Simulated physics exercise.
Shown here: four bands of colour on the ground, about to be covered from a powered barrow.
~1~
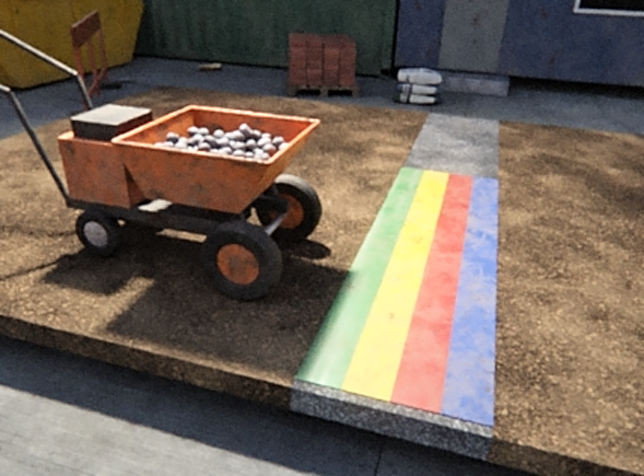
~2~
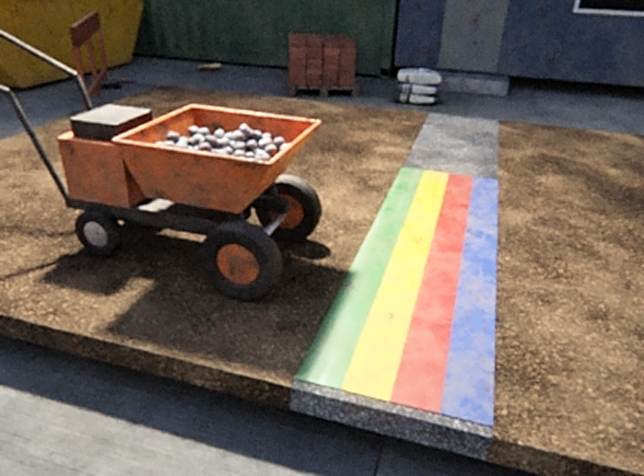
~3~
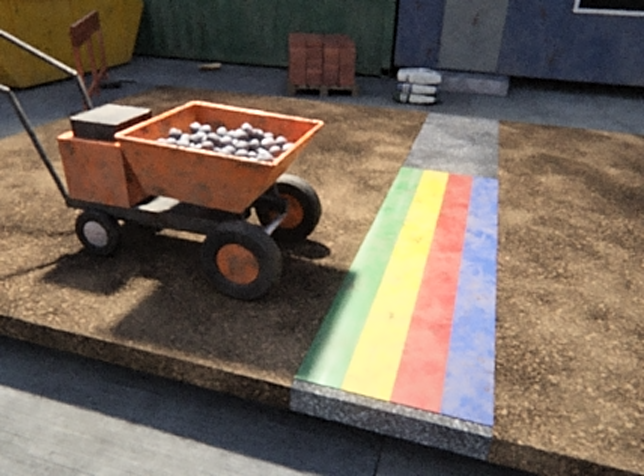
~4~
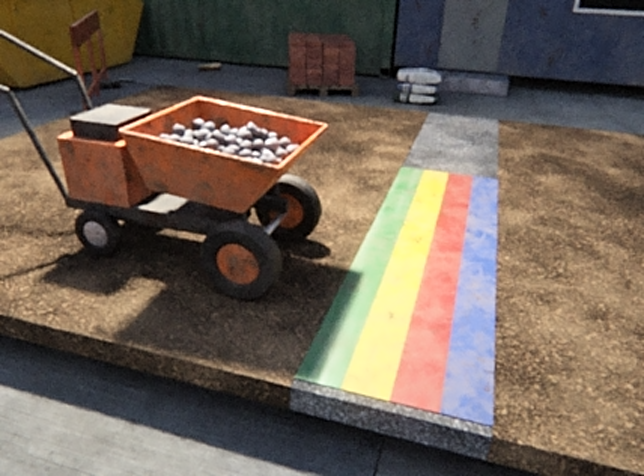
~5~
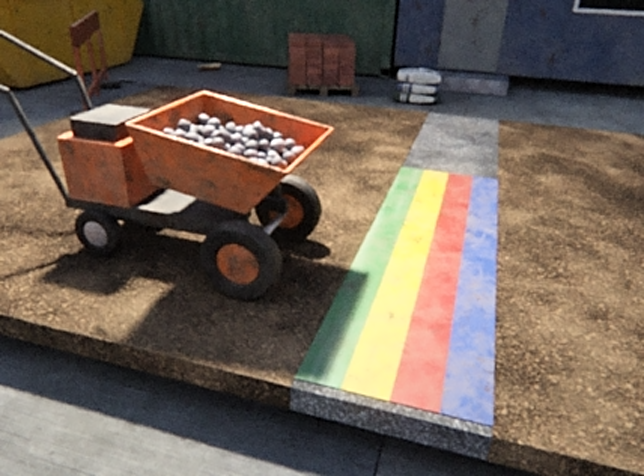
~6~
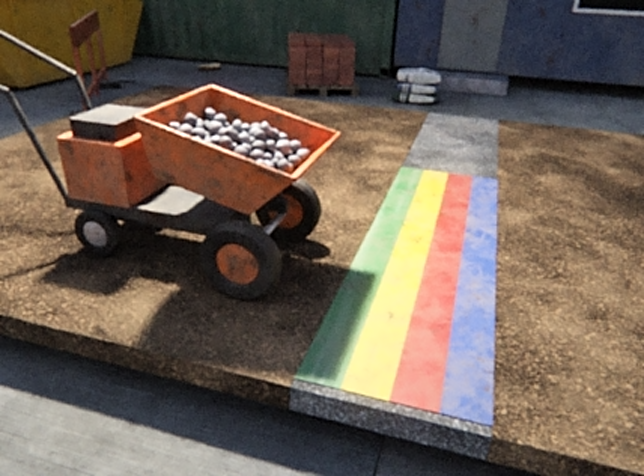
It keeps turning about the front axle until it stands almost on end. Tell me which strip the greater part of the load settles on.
The greater part settles on the yellow strip.
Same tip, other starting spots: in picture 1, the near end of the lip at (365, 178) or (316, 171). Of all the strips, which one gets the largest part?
Result, place 1: That blue strip; place 2: That red strip.
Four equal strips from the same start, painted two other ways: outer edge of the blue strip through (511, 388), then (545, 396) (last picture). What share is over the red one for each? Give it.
In order, 20 % and 10 %.
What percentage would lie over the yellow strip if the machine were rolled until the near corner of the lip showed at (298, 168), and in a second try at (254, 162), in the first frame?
The first gives close to 30 per cent and the second 30 per cent.
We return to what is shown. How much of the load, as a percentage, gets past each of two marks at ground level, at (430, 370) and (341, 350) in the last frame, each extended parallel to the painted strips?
20 % and 70 %.
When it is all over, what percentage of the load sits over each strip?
I'd say the green strip has near 15, the yellow strip near 30, the red strip near 15 and the blue strip near 10 per cent.
Just after the last frame, skip tipped steeply; every one in the skip.
A moment on, skip tipped right over; the larger part in the skip; just a few over the green strip; about a tenth over the yellow strip; just a few over the red strip; just a few falling.
Further on, skip tipped right over; roughly a third in the skip; about a tenth over the green strip; roughly a third over the yellow strip; about a tenth over the red strip; about a tenth over the blue strip; just a few off the paint.
When it is over, skip tipped right over; roughly a quarter in the skip; about a tenth over the green strip; roughly a third over the yellow strip; roughly a quarter over the red strip; about a tenth over the blue strip; about a tenth off the paint.
